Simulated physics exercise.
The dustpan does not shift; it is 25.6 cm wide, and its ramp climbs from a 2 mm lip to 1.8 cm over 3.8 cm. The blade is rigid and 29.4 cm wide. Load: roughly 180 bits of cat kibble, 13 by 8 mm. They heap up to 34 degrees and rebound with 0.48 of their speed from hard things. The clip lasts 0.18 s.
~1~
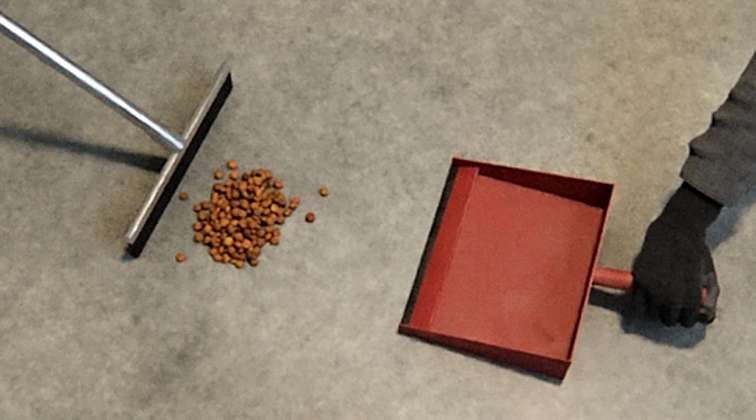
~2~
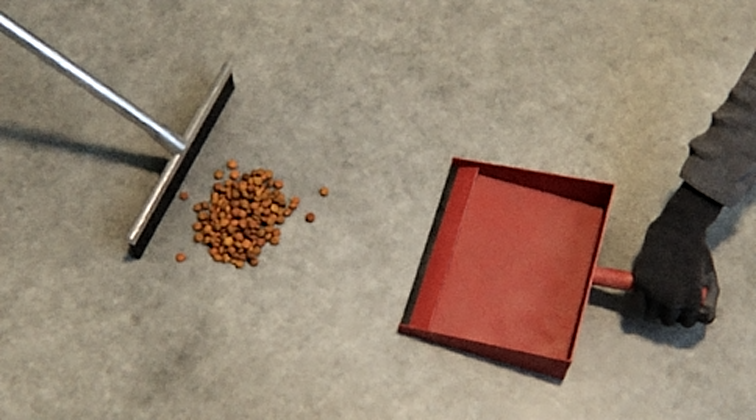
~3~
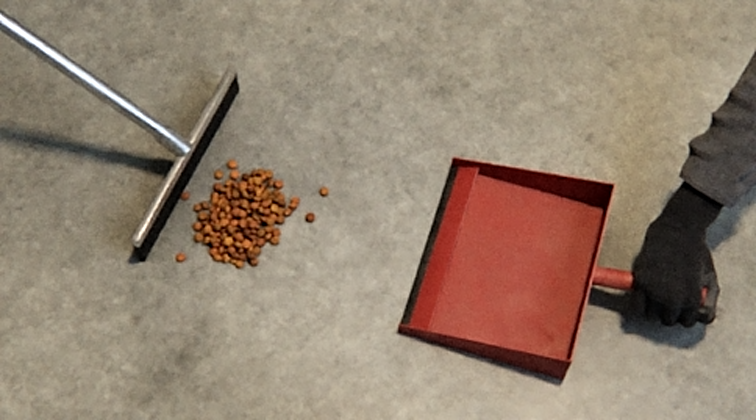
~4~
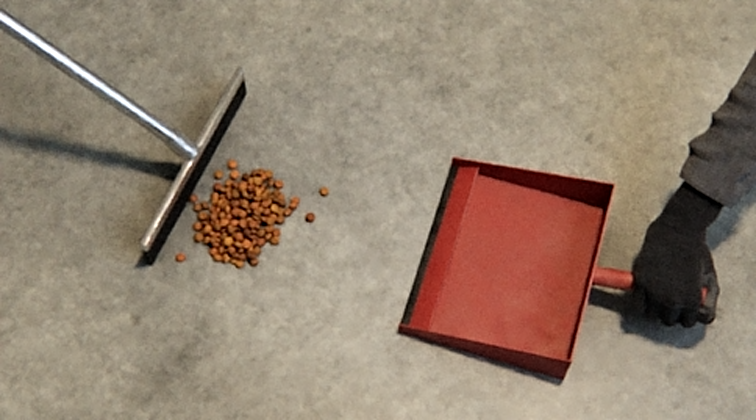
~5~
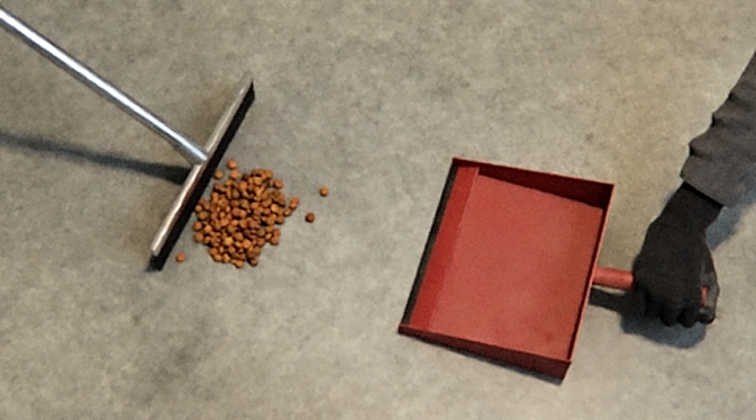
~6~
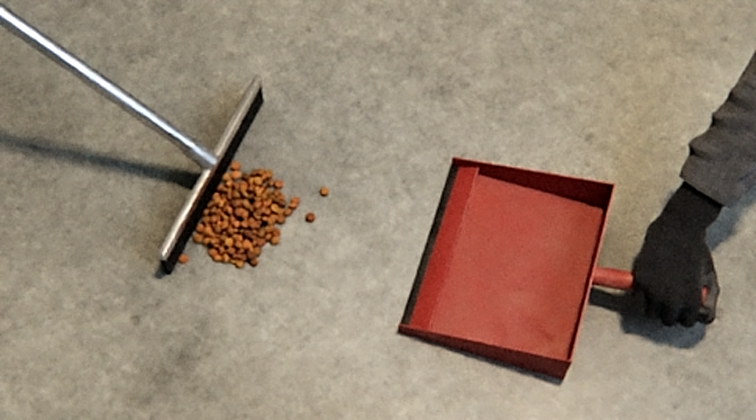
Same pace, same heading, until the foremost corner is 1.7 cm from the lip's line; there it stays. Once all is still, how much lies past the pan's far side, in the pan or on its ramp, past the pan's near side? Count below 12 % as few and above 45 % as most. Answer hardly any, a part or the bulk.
Past the pan's far side: Hardly any; in the pan or on its ramp: A part; past the pan's near side: A part.
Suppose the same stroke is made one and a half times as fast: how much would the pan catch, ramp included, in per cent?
It would be near 25 per cent.
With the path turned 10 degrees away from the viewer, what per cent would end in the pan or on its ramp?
It would be near 25 per cent.
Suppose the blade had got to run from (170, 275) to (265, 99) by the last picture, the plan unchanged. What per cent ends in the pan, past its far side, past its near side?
Pan 20, far 0, near 45.
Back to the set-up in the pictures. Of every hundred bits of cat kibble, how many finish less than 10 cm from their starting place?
About 0 per cent.
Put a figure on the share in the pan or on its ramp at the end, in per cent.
Some 30 per cent.
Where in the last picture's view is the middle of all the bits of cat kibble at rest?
At about (408, 290).
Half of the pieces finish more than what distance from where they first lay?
Some 26 cm.
Then, 0.35 s after the last picture, middle of the blade 17 cm from the lip; 0 % over the lip, far side 0 %, near side 10 %.
Then, 0.59 s after the last picture, middle of the blade 8 cm from the lip; 0 % over the lip, far side 0 %, near side 15 %.
Then, 0.93 s after the last picture, middle of the blade 3 cm from the lip; 30 % over the lip, far side 0 %, near side 20 %.
In the end, far side 0 %, pan 30 %, near side 20 %, in front of the lip or behind the blade 55 %.
